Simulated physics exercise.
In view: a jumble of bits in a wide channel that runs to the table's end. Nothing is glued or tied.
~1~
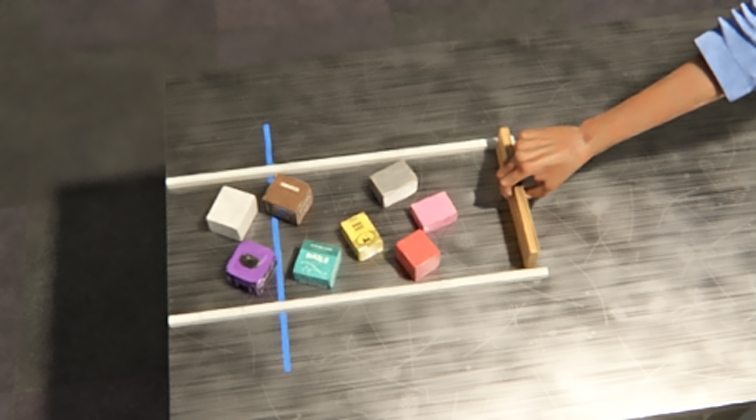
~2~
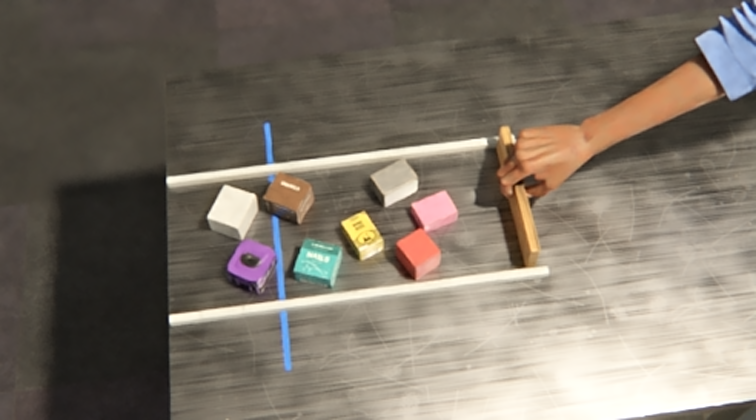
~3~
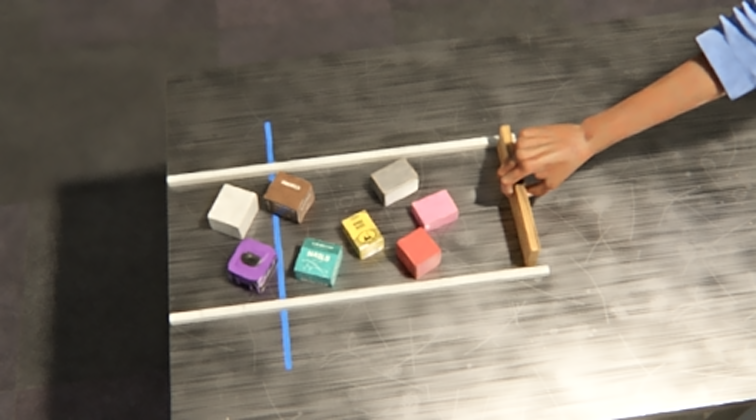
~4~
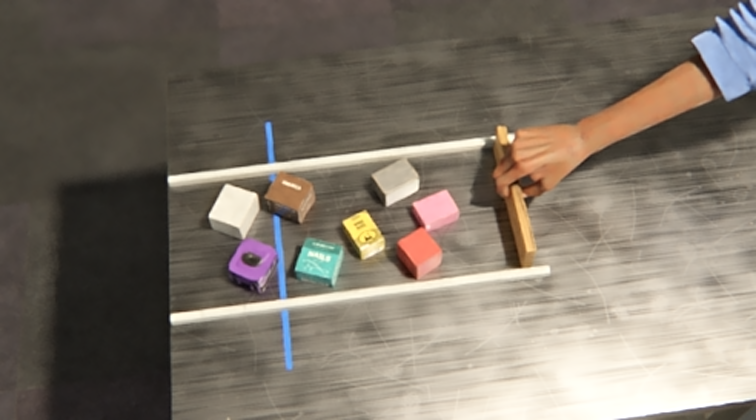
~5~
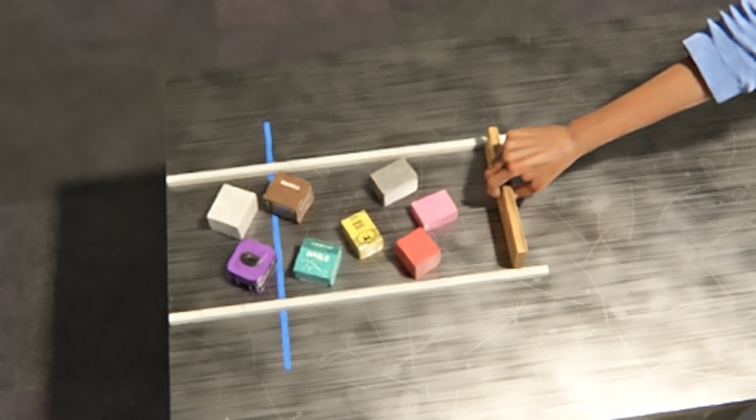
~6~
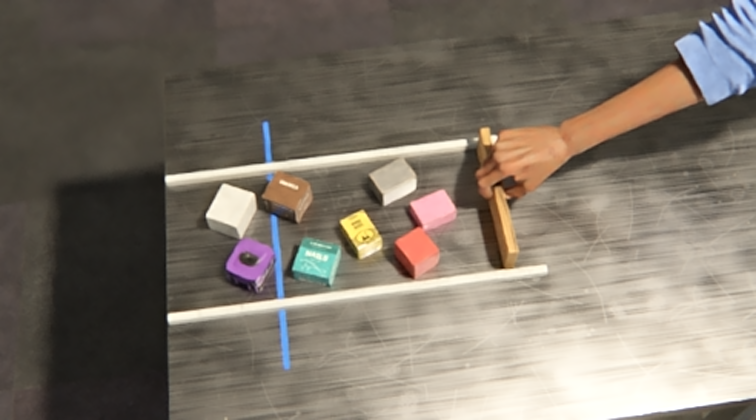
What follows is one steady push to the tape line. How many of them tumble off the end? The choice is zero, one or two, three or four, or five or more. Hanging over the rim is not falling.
The number that fall off is zero.
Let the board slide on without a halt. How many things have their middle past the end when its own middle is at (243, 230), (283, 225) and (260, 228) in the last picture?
Place by place, 2, 0 and 1.
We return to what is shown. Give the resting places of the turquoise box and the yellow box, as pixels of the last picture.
About (229, 287), and the other about (227, 250).
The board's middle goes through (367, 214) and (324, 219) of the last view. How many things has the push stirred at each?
At the one place 5, at the other 8.
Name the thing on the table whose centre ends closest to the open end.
The white block ends nearest.
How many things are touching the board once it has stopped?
That makes 3.
Soon after, none off yet; white block at rest near (232, 212); purple case at rest near (251, 265); brown box at rest near (288, 197).
Then, none off yet; white block moved about its own width near (207, 215); purple case moved about its own width near (221, 265); brown box moved about its own width near (244, 211).
At rest, the number that fall off is zero.
